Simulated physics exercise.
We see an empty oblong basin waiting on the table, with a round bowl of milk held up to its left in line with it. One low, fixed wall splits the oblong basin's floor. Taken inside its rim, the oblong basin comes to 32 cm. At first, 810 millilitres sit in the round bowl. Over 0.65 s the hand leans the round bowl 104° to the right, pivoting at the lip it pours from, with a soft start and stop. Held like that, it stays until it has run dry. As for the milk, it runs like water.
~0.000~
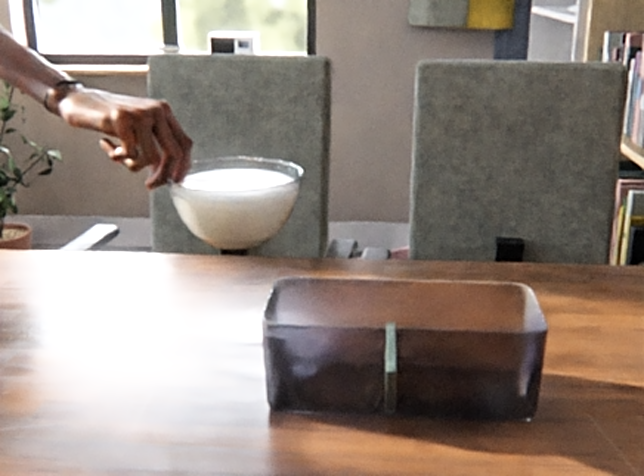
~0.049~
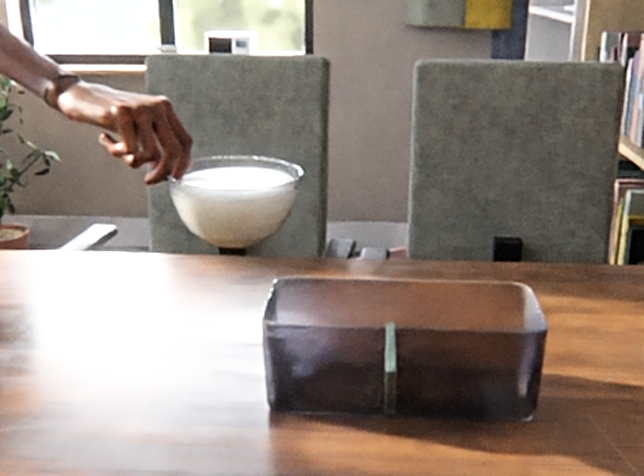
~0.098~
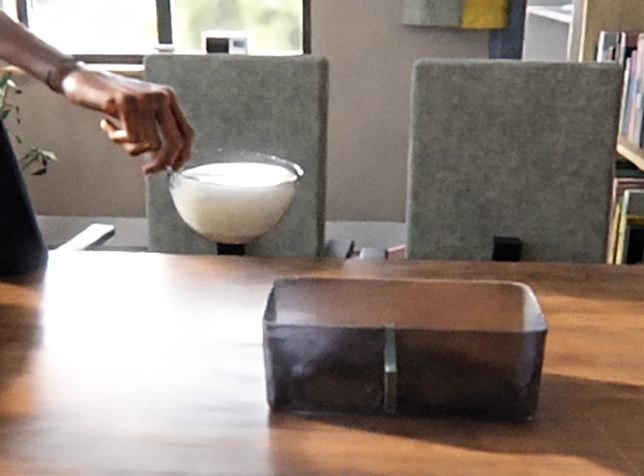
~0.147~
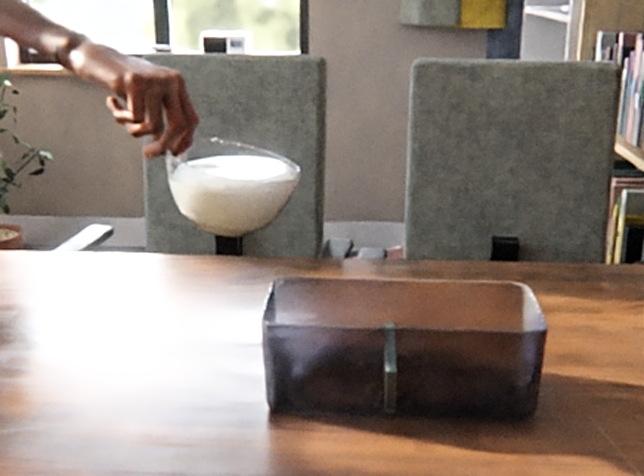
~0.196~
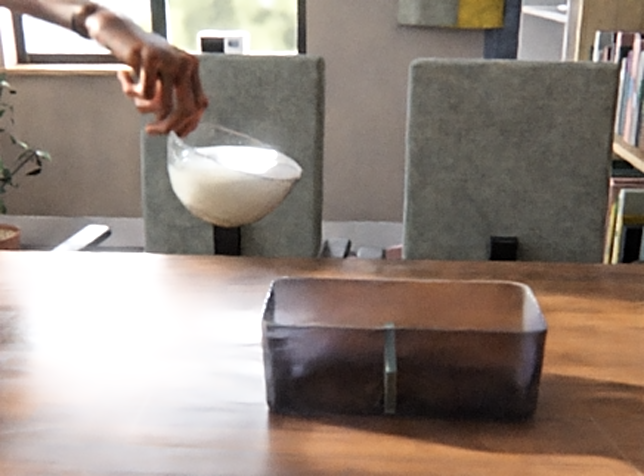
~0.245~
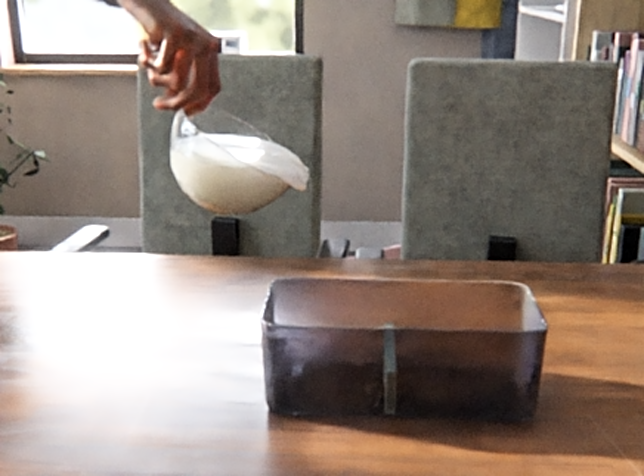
A hand holding a clear round bowl of milk above a wooden table gradually leaned it to the right, the milk sliding up to its lip, while an empty oblong basin sat still nearby.
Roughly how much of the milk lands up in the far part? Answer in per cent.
Around 72 %.
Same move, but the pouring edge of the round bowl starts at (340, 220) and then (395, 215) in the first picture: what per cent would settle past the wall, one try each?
About 85 %, then about 85 %.
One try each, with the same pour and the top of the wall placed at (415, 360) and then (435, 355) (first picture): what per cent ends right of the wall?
Around 45 and 15 percent, in that order.
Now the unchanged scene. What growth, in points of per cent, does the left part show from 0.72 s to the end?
Difference: Approx. 14 %.
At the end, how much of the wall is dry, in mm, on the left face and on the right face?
Near 46 mm for the left and near 30 mm for the right.
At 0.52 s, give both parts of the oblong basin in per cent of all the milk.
I'd say about 12 left and about 0 right.
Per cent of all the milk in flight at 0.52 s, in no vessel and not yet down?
Some 60 % is the figure.
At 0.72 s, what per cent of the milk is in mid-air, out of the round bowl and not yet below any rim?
Around 14 per cent of the liquid is in flight.
By 0.52 s the tilt is 93° and 28 per cent is still to pour, 11 is left of the wall and 0 right of it.
By 0.72 s the tilt is 104° and 0 per cent is still to pour, 11 is left of the wall and 75 right of it.
By 0.92 s the tilt is 104° and 0 per cent is still to pour, 21 is left of the wall and 70 right of it.
By 1.15 s the tilt is 104° and 0 per cent is still to pour, 25 is left of the wall and 72 right of it.
At rest 25 per cent lies left of the wall, 72 right of it and 3 outside.
